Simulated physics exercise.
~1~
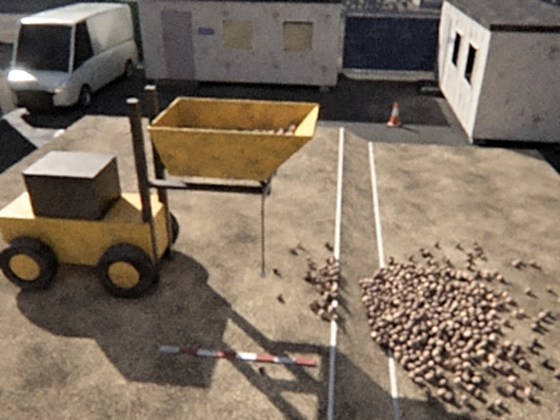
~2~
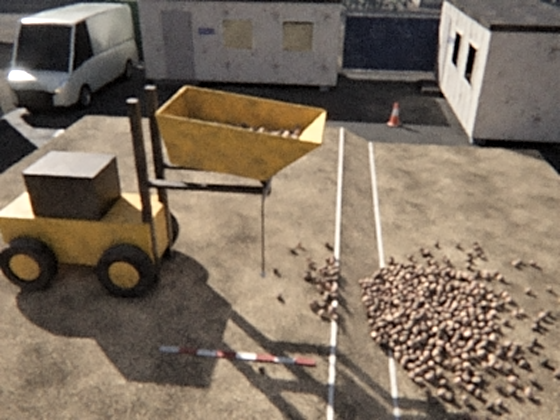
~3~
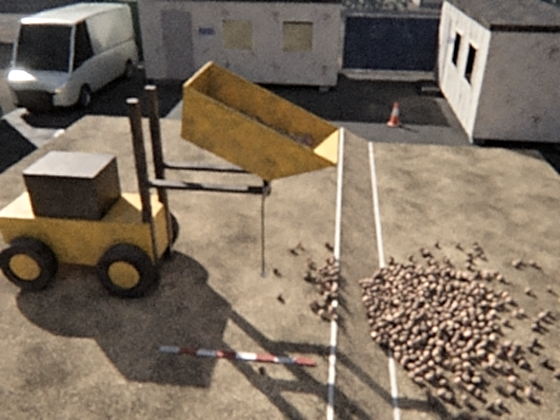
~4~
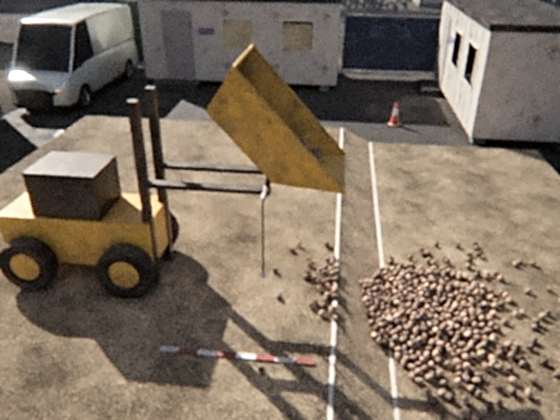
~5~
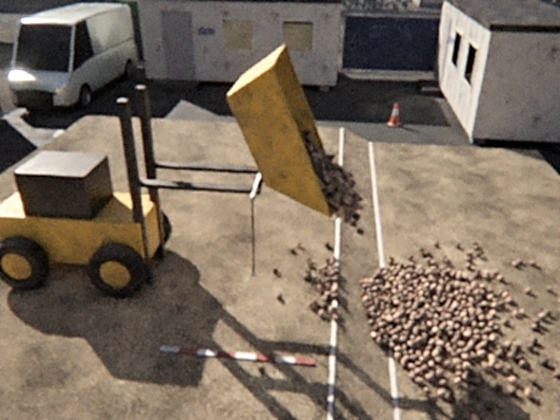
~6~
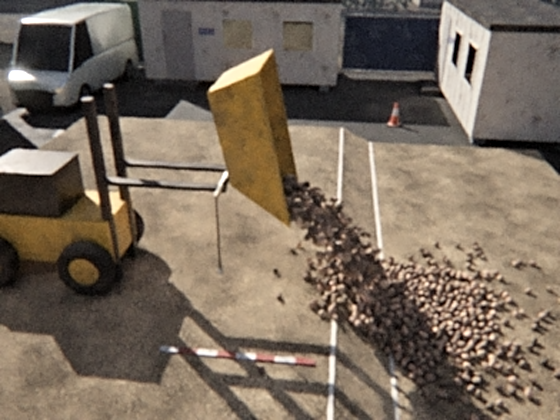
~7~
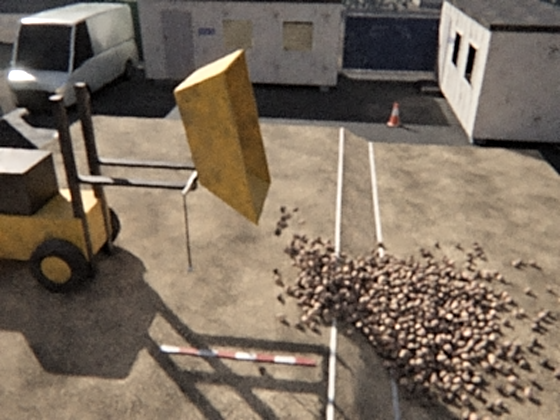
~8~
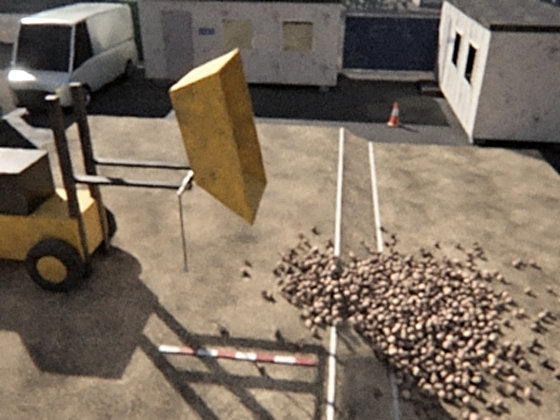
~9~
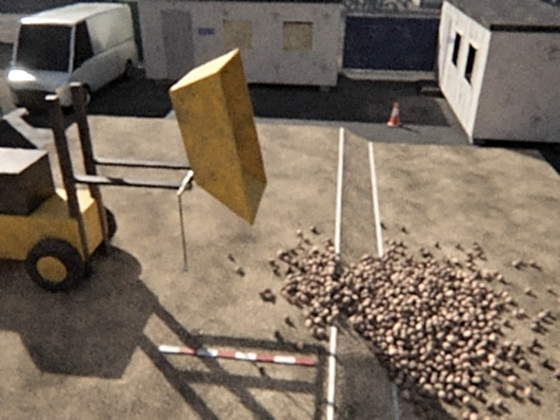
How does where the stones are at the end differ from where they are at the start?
At the start, some of the stones are up in the yellow skip while the others lie on the ground. At the end, the skip's stones are lower down, lying with the others in a wider spread across the white lines.
